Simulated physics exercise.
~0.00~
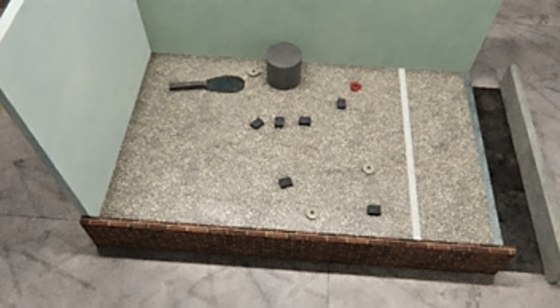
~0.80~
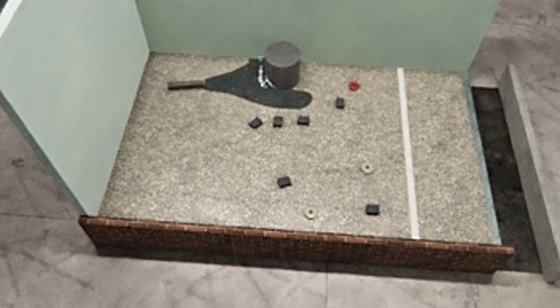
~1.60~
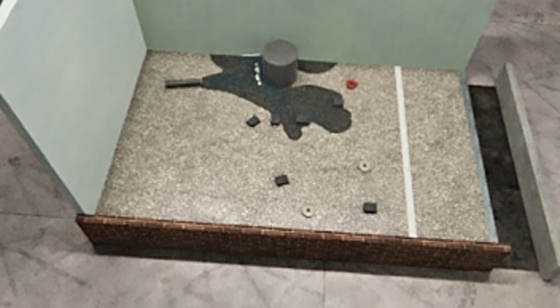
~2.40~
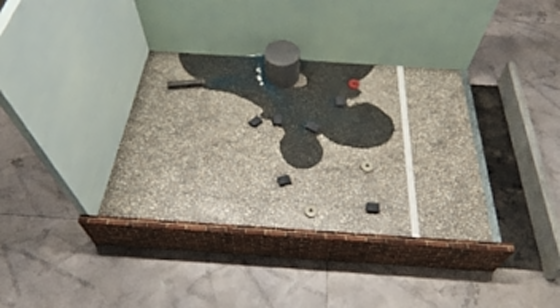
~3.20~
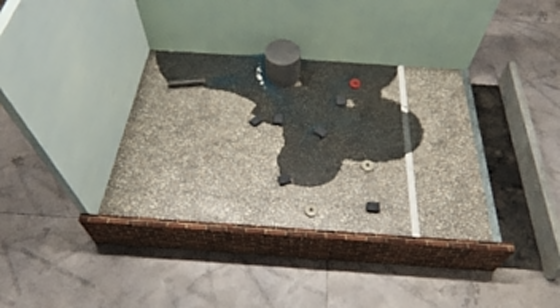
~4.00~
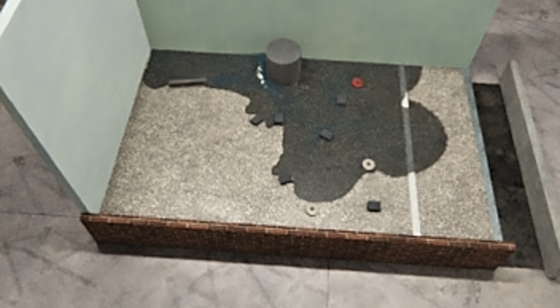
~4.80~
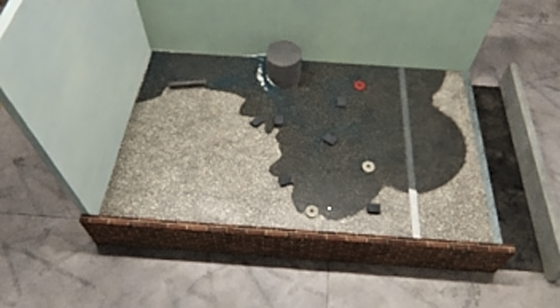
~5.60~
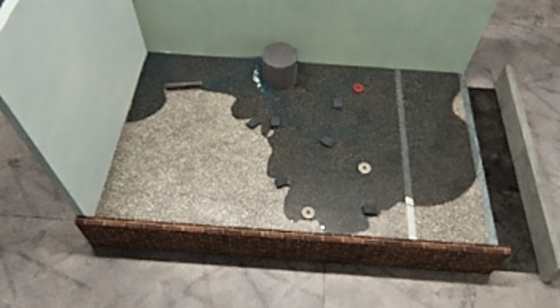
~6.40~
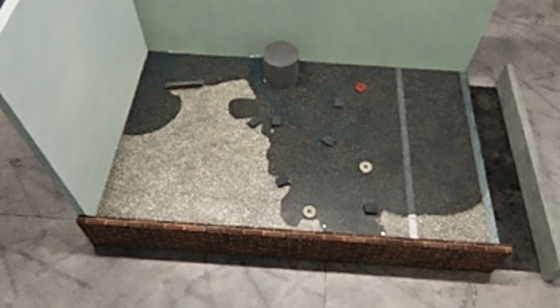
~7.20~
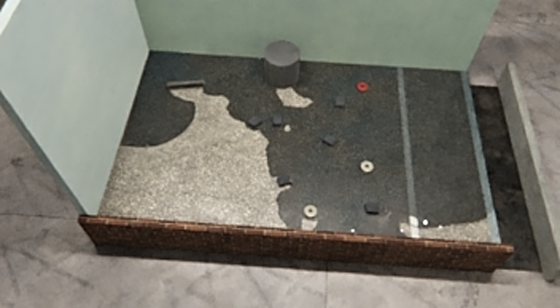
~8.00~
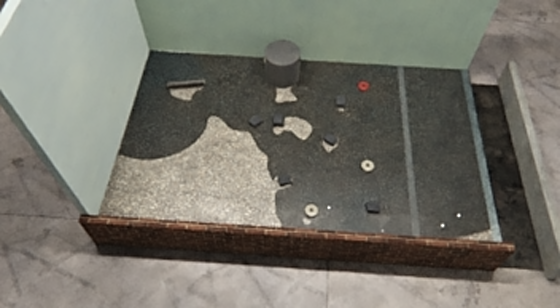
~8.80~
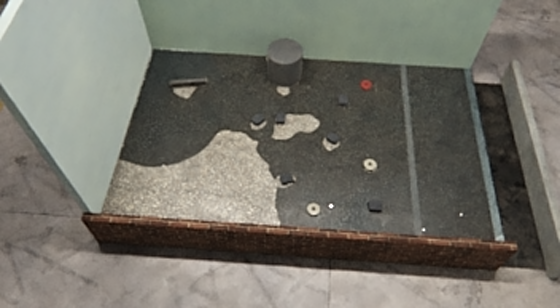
Water spread from the back left of a gravelly walled tray, darkening the floor as it ran past a grey cylinder and small scattered pieces toward the right, then drained to leave pale patches, with the red ring still short of the painted stripe.
